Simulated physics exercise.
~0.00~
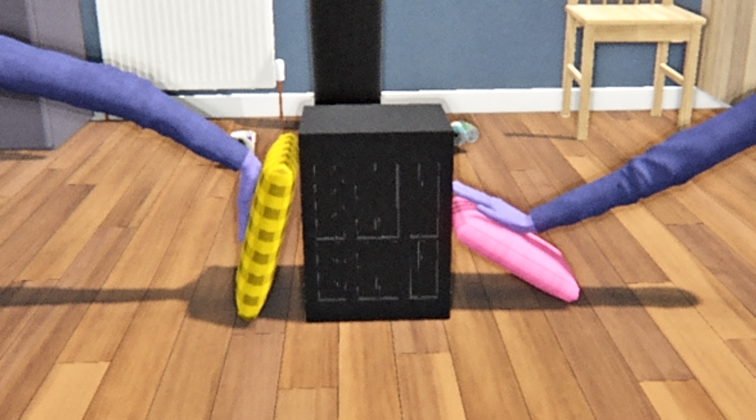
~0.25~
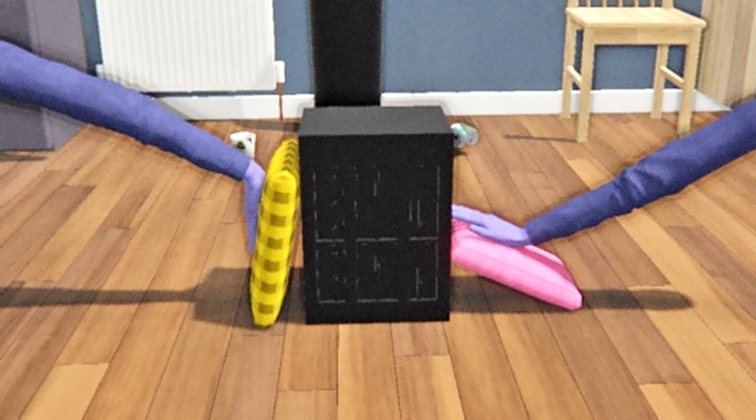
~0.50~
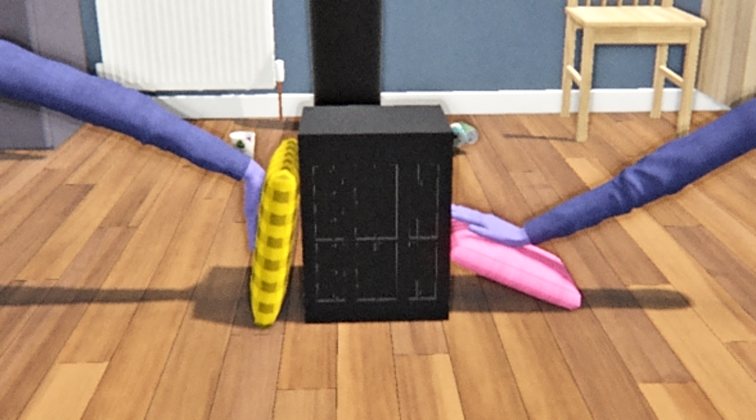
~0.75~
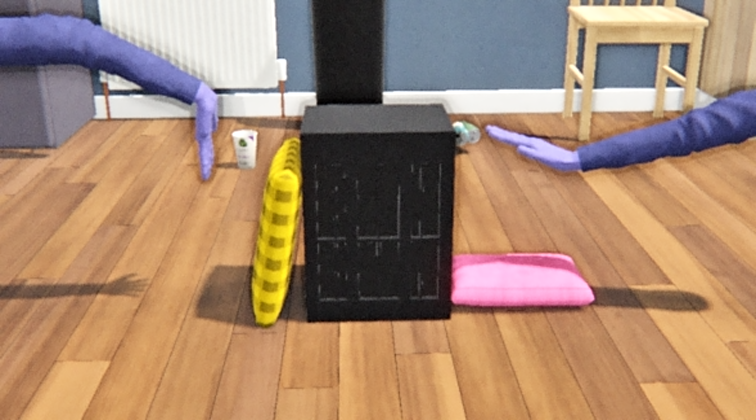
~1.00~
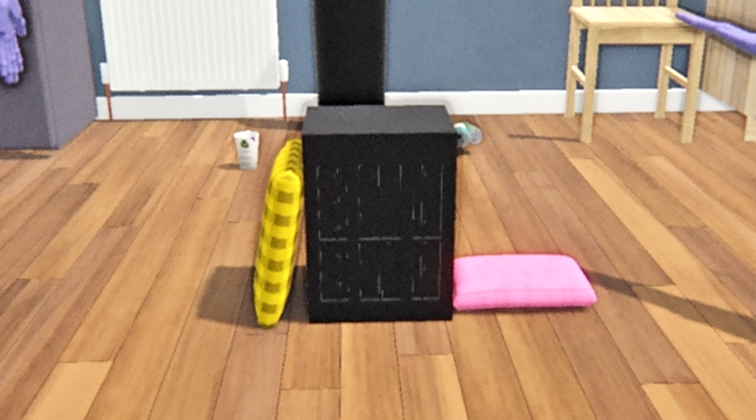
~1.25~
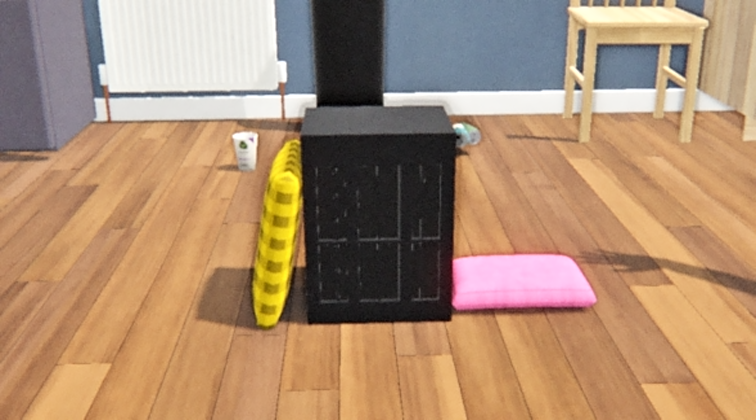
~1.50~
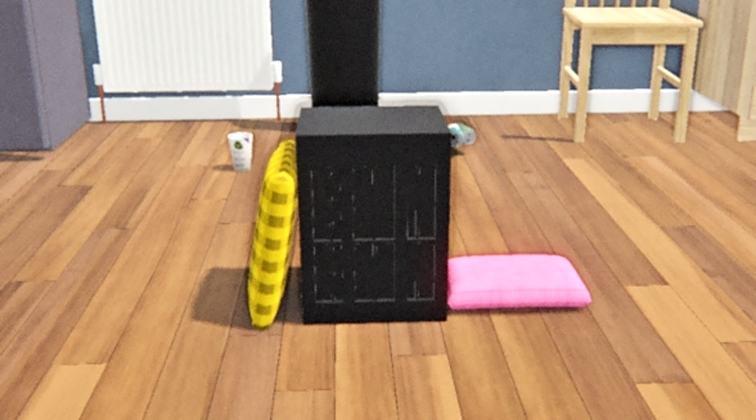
In a room with a bare wooden floor and a blue wall, a slightly swaying camera faces a black crate in the middle, with a white radiator behind on the left and a wooden chair on the right. Two purple-blue arms reach in from either side, one holding a yellow checked cushion upright against the crate's left side, the other pressing a tilted pink soft bag against its right. Both objects settle slightly lower. The hands then let go and draw away out of view. The yellow cushion stays leaning, while the pink bag slips down and lies flat beside the crate.
